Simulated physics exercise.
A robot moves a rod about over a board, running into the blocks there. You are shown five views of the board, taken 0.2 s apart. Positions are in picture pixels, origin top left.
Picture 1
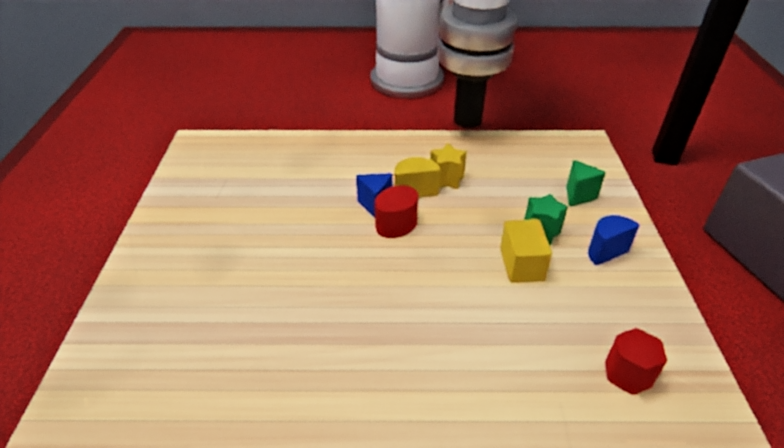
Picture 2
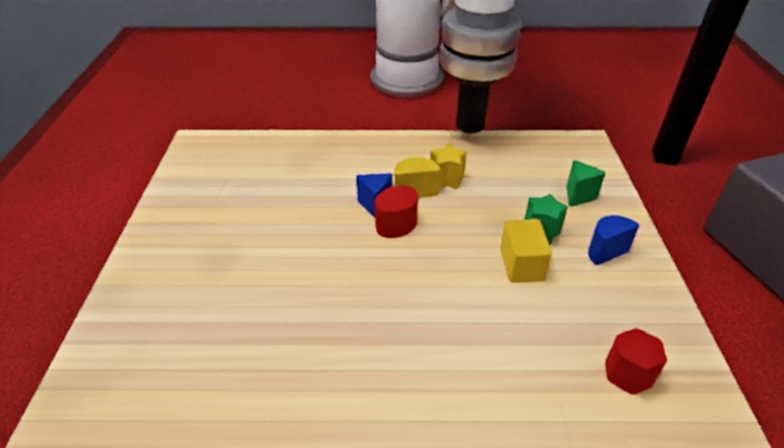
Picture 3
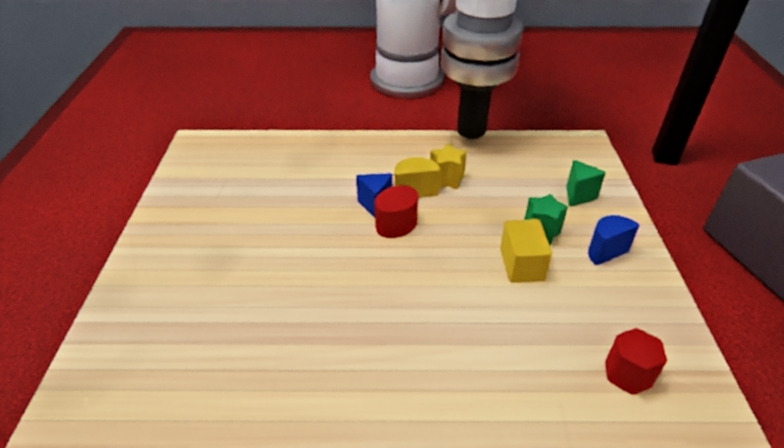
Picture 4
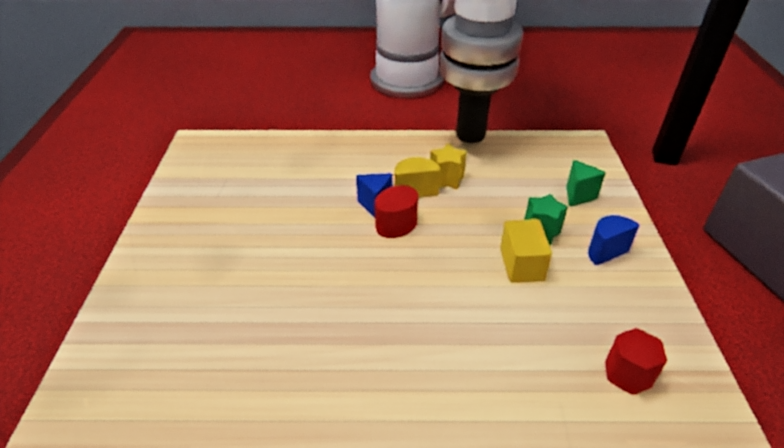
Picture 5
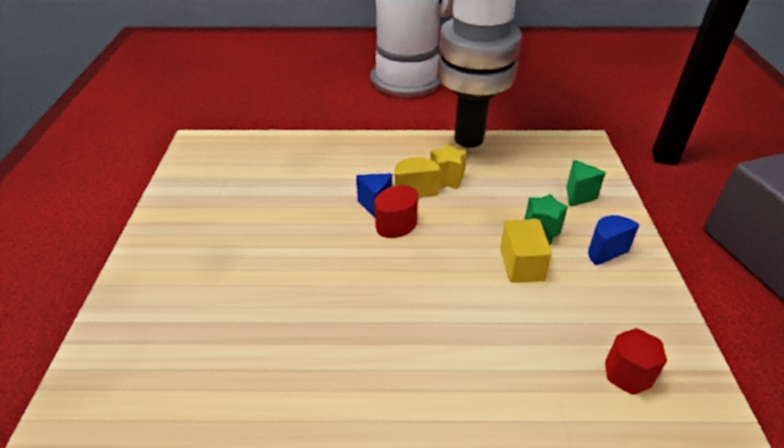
Above a wooden board, a robot's black rod moves slightly toward the still, colourful blocks.
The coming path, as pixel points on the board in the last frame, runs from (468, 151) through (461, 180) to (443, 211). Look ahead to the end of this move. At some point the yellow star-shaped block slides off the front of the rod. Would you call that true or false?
False.
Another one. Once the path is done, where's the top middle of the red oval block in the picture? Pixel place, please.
It ends at (379, 207).
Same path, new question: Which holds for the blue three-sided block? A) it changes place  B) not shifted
A
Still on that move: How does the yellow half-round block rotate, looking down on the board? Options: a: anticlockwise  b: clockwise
The correct letter is b.
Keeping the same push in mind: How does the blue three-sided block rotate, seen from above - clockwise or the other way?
It spins anti-clockwise.
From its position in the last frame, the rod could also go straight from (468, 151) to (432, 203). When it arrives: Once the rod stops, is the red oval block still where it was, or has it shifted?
The red oval block is moved.
What follows on the original path. One third of the way, rod (465, 160); yellow half-round block (414, 166); yellow star-shaped block (448, 157).
Two thirds of the way, rod (458, 180); blue three-sided block (370, 180), turned 20° anticlockwise; yellow half-round block (404, 173), turned 55° clockwise; yellow star-shaped block (438, 177), turned 10° clockwise.
At the end, rod (444, 200); blue three-sided block (364, 181), turned 30° anticlockwise; red oval block (379, 207), turned 30° anticlockwise; yellow half-round block (388, 175), turned 85° clockwise; yellow star-shaped block (410, 192), turned 55° clockwise.
